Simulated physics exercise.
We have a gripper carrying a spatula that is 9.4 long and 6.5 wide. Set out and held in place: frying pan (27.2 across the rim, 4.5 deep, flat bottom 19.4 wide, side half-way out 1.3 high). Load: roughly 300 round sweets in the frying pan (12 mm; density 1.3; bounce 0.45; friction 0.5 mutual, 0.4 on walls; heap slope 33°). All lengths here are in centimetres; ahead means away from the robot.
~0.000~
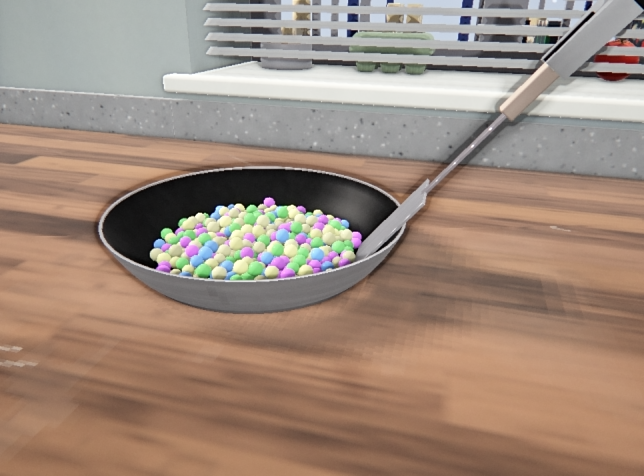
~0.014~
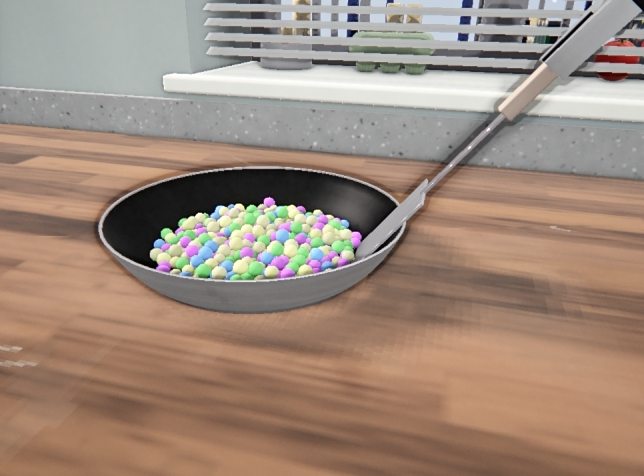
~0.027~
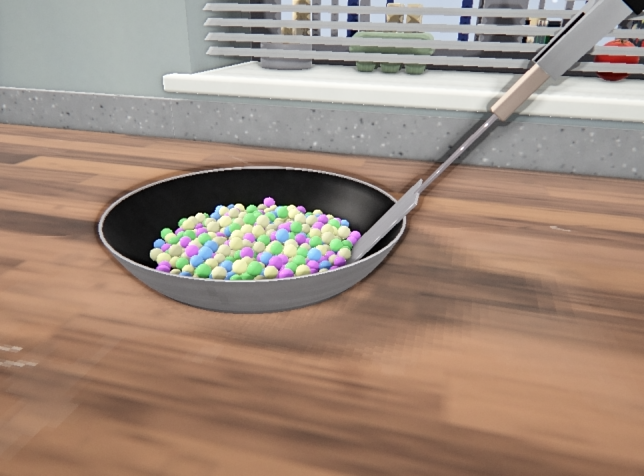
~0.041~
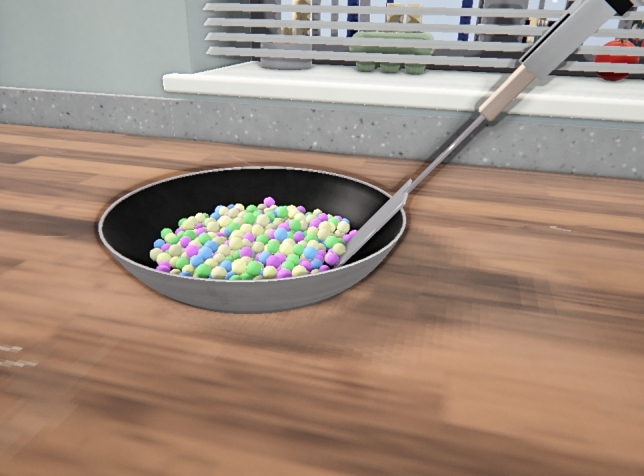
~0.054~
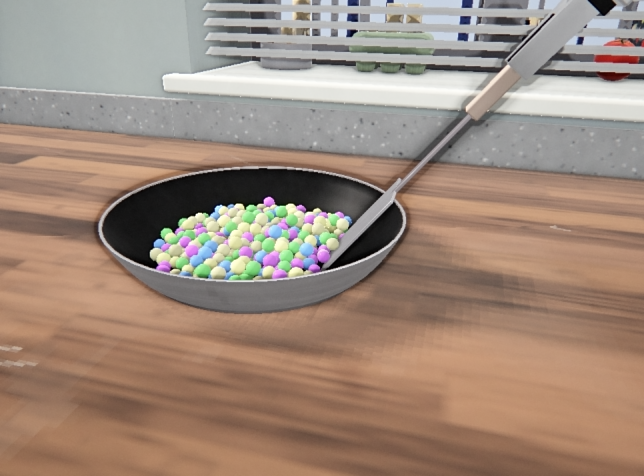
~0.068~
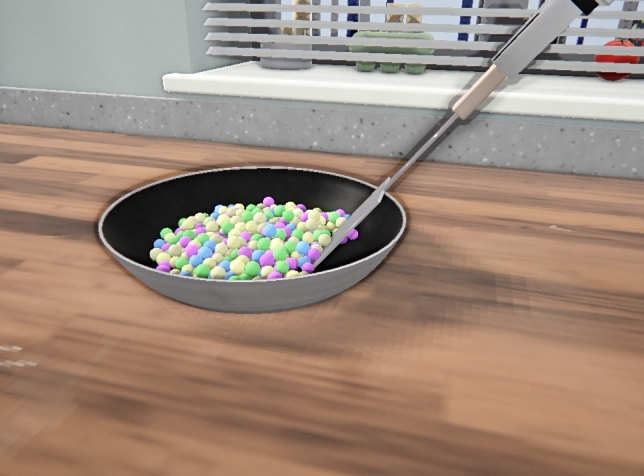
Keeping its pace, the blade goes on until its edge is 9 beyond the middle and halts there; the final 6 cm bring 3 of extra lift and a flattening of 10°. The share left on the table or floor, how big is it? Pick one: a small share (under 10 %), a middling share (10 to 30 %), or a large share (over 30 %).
A small share.
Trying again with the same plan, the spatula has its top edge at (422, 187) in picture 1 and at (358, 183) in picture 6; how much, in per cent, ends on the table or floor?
15 %.
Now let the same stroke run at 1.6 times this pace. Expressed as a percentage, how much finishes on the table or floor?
I'd put it around 15 per cent.
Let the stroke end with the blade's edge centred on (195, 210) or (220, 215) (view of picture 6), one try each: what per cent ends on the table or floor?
Respectively about 0 and 0 percent end on the table or floor.
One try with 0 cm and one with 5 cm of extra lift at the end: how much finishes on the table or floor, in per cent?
Estimates, in order: 0 % then 10 %.
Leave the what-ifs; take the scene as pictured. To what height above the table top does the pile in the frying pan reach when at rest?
Height at rest: Roughly 5.0 cm.
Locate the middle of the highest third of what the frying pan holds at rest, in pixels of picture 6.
The centre sits at about (170, 221).
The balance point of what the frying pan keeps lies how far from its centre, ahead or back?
Offset: About 4.0 cm, ahead.
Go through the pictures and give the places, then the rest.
Spatula top edge at (426, 191), sloping 52°; upper third of the load around (257, 234), from x 155 to 355, top at y 205; 301 in the frying pan, in the first picture.
Spatula top edge at (425, 191), sloping 52°; upper third of the load around (257, 234), from x 155 to 355, top at y 205, in the second picture.
Spatula top edge at (419, 191), sloping 52°; upper third of the load around (258, 234), from x 155 to 355, top at y 205, in the third picture.
Spatula top edge at (408, 191), sloping 52°; upper third of the load around (259, 233), from x 155 to 355, top at y 205, in the fourth picture.
Spatula top edge at (396, 190), sloping 52°; upper third of the load around (261, 231), from x 155 to 355, top at y 205, in the fifth picture.
Spatula top edge at (385, 188), sloping 52°; upper third of the load around (264, 229), from x 155 to 350, top at y 205; 301 in the frying pan, in the sixth picture.
After 0.14 s, sloping 52°, highest piece 5 above the table; 301 in the frying pan.
After 0.22 s, sloping 49°, highest piece 6 above the table; 301 in the frying pan.
After 0.45 s, sloping 42°, highest piece 9 above the table; 288 in the frying pan, 10 on the table or floor, 3 on the blade or in flight.
After 1.50 s, sloping 42°, highest piece 4 above the table; 287 in the frying pan, 14 on the table or floor.
At rest, 287 in the frying pan, 14 on the table or floor. That is 5 % on the table or floor.
